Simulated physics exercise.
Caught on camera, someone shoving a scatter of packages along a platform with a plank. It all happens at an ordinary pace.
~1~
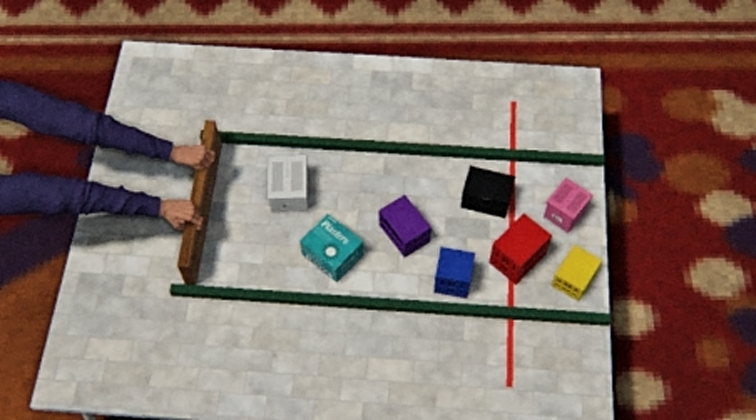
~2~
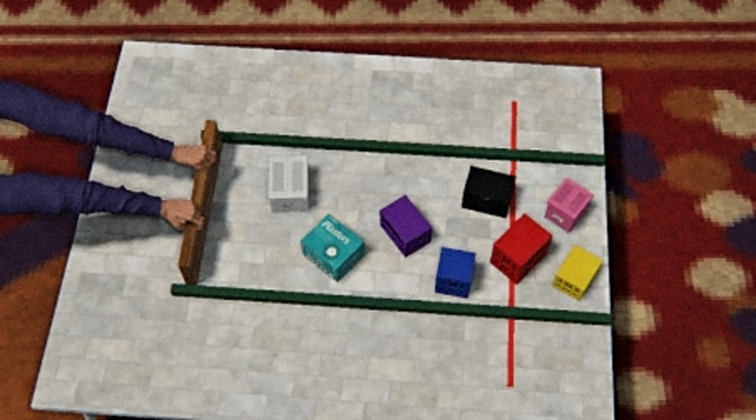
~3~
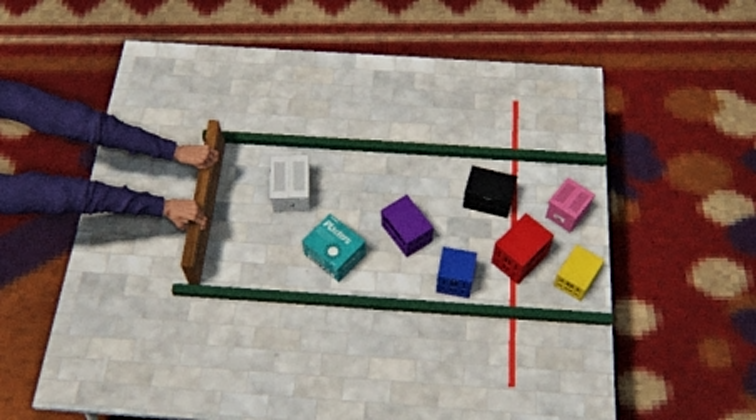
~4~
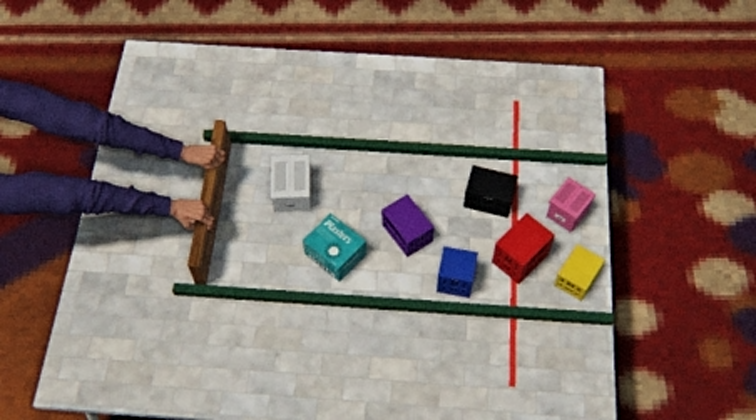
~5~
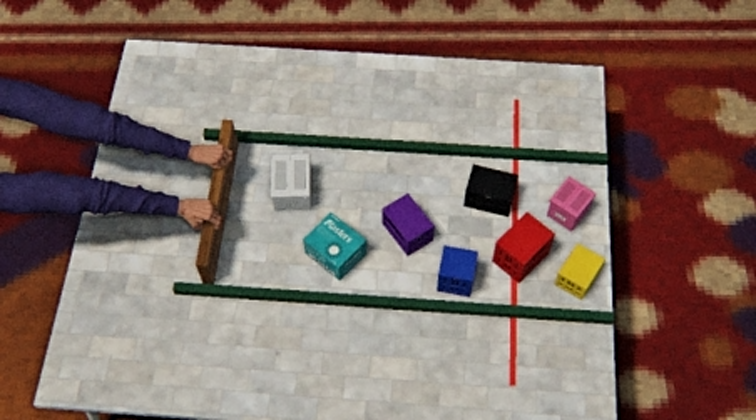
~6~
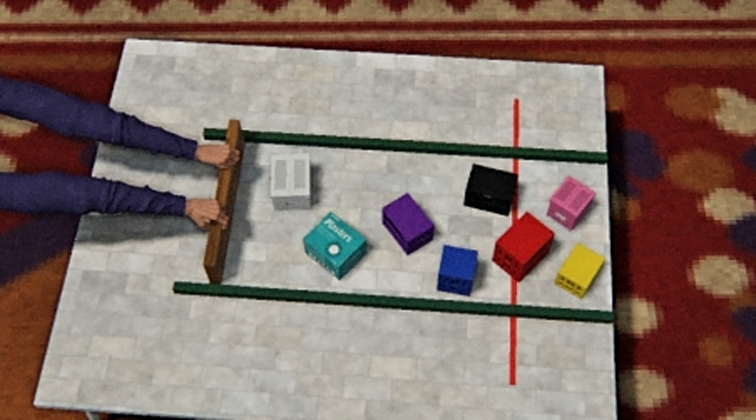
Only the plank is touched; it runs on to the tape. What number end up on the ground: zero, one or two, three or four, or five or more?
In the end the number that fall off is one or two.
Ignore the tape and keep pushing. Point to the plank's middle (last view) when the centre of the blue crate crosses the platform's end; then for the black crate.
At (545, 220) for the blue crate; at (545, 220) for the black crate.
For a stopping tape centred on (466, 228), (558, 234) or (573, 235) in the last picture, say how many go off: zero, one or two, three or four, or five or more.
For each place: Zero; 5 or more; 5 or more.
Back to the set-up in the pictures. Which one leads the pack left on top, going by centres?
That is the red crate.
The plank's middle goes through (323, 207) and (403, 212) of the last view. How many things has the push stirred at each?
2 and 4.
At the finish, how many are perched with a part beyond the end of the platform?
It comes to 1.
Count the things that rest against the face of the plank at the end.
The number is 2.
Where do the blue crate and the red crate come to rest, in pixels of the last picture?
The blue crate at (584, 283), the red crate at (609, 254).
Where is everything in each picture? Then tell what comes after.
In the first frame, yellow crate (576, 273); pink tote (567, 206); red crate (520, 249); plank (201, 202); tape (512, 233).
In the second frame, pink tote (568, 206); blue crate (455, 273).
In the third frame, red crate (522, 249); turquoise box (334, 248).
In the fourth frame, yellow crate (579, 273); purple crate (408, 226).
In the fifth frame, pink tote (570, 205); white tote (292, 183).
In the sixth frame, yellow crate (579, 271); pink tote (570, 204); red crate (523, 247); plank (225, 201); tape (515, 231).
A little later, none off yet; yellow crate at rest near (579, 271); pink tote at rest near (570, 204); red crate at rest near (523, 247).
When it is over, the number that fall off is one or two; down, pink tote and yellow crate.
